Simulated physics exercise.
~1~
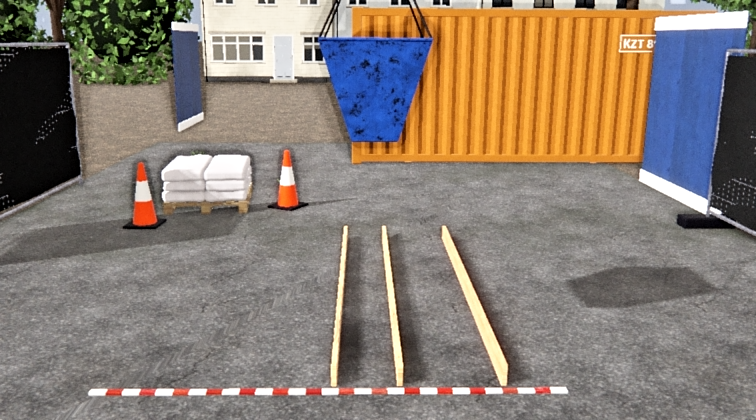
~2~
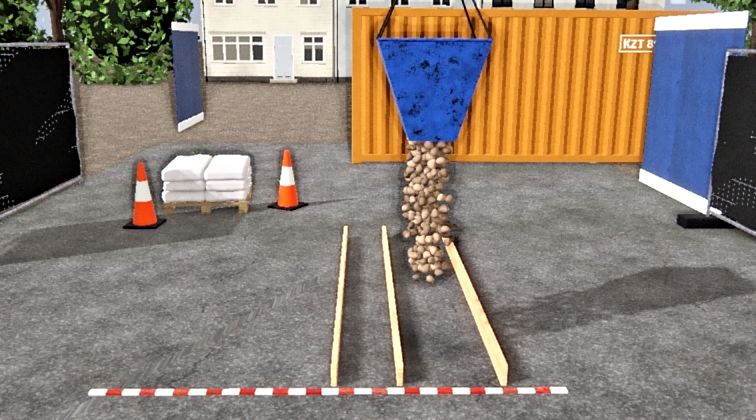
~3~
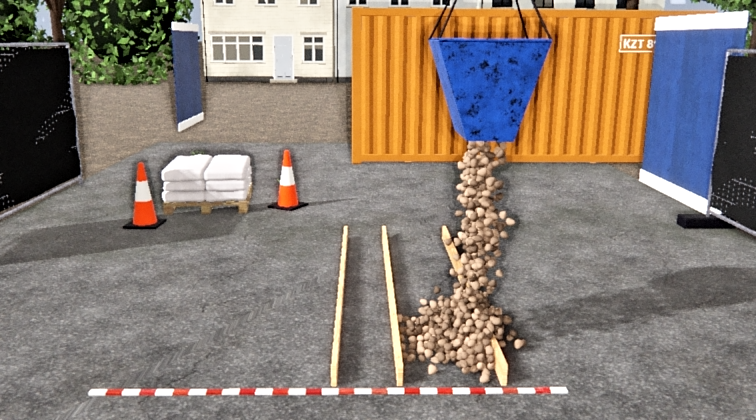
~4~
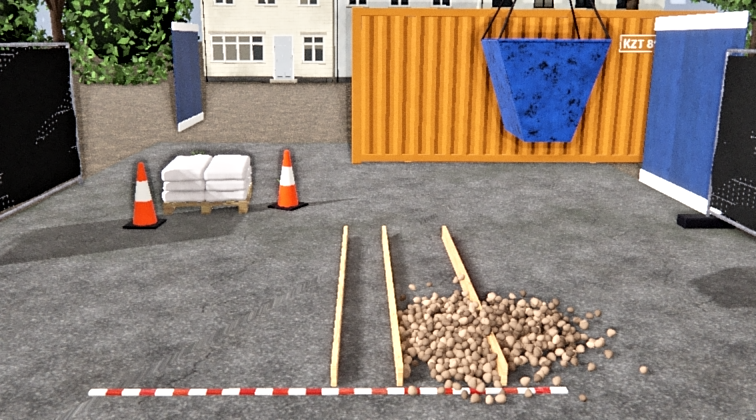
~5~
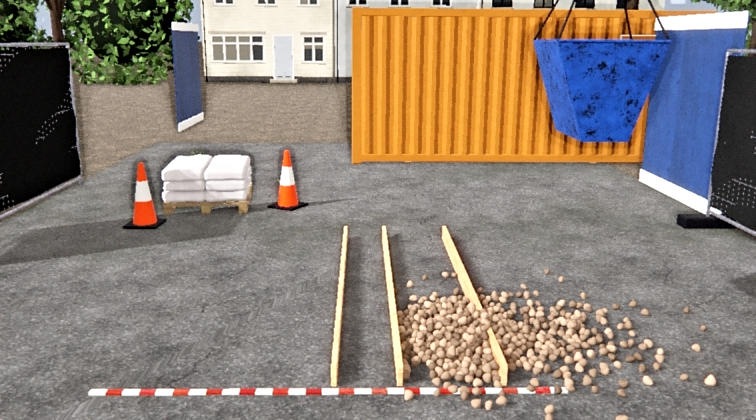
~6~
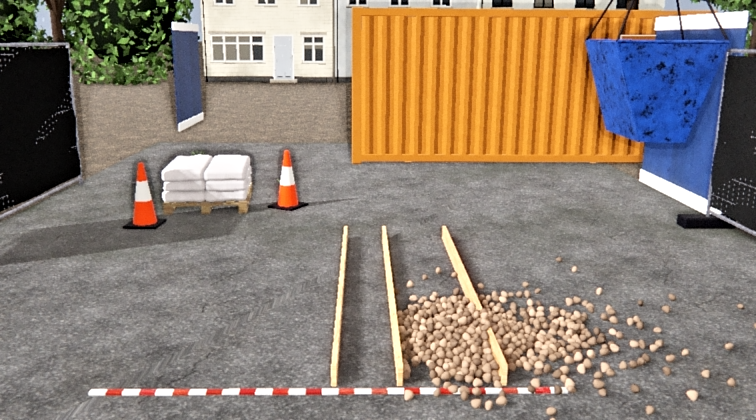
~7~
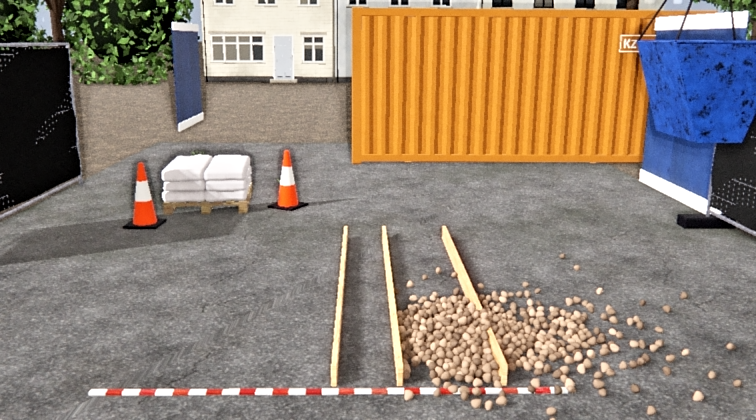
A blue skip hanging from a crane moved right across a yard, pouring rounded brown stones around the rightmost of three boards until it was empty, and they ended up partly in the right bay and partly scattered beyond it, leaving the left bay clear.
